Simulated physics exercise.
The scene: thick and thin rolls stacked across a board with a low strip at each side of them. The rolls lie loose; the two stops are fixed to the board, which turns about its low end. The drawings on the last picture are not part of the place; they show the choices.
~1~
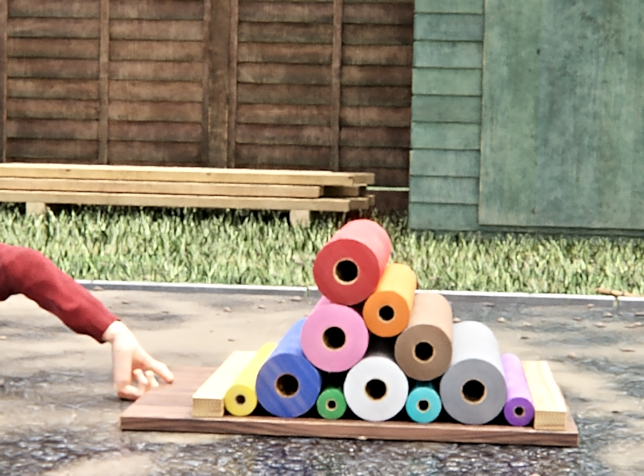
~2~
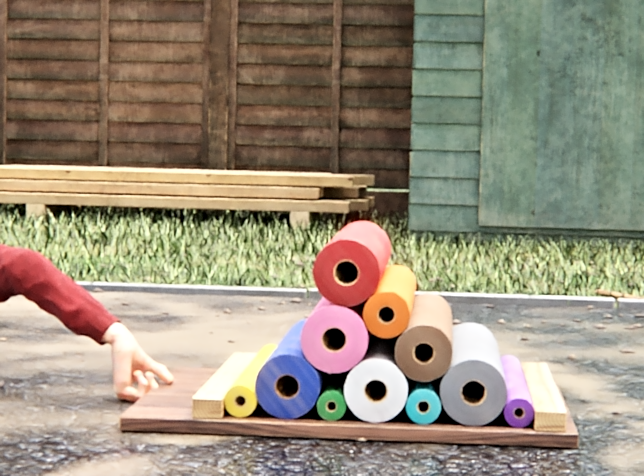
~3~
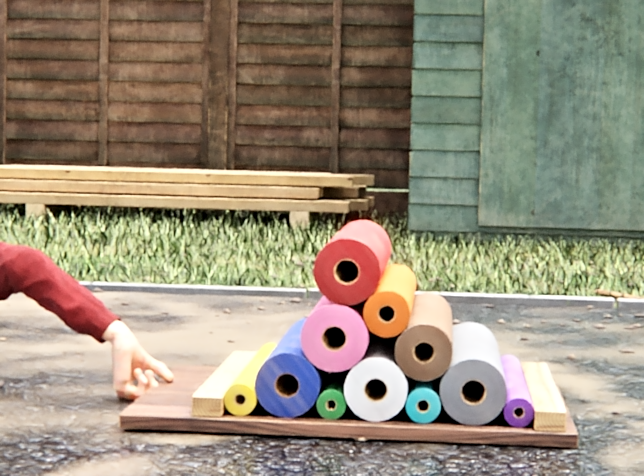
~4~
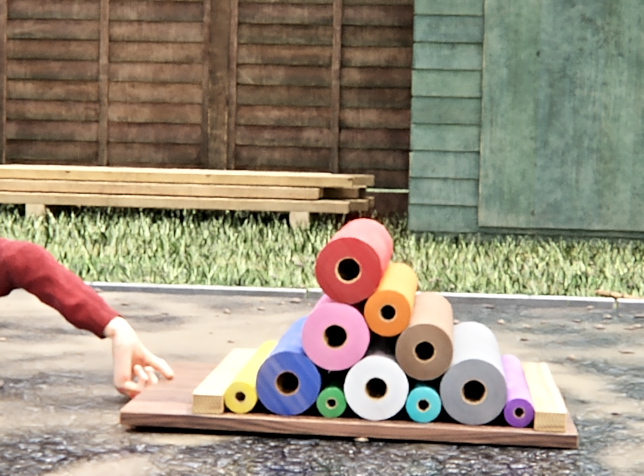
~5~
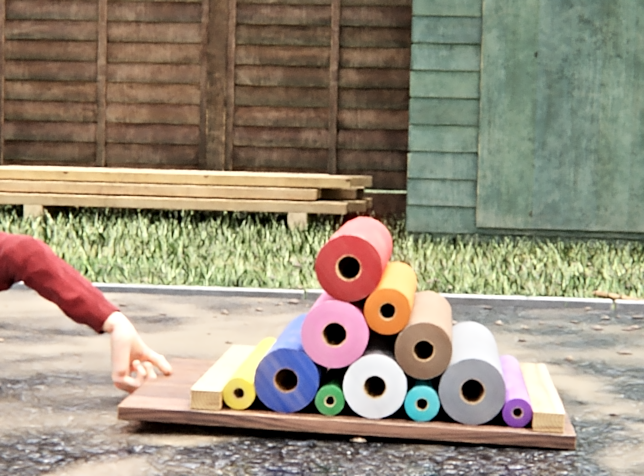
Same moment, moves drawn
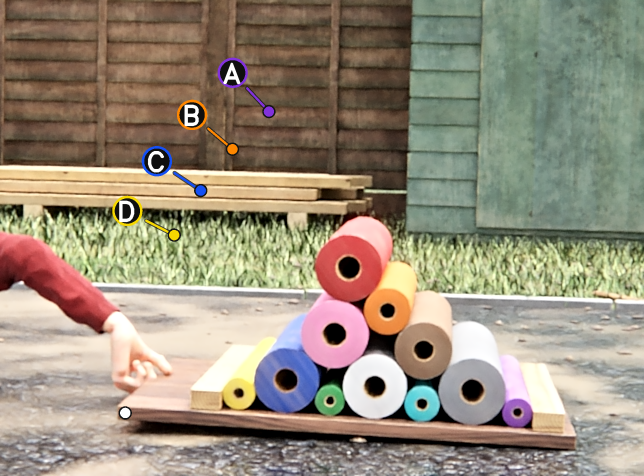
A hand in a red sleeve at the left edge of a wooden board raises that end very slightly, tilting the board a little, while the pyramid of loose coloured rolls stays stacked between two pale strips.
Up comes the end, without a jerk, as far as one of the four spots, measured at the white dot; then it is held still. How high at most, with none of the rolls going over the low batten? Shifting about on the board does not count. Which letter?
No higher than B.
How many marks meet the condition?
The number is three.
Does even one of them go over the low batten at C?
No, at C.
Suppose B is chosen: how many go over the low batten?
It comes to none.
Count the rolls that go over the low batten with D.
At D the number is none.
On the copy, A at (269, 112); B at (233, 149); C at (201, 191); D at (174, 235); the white dot at (125, 413).
On B. First, board at 20°.
Then, board at 38°.
Finally, board at 39°, none over the low batten.
By contrast, A two over the low batten (orange, red); C none over the low batten; D none over the low batten.
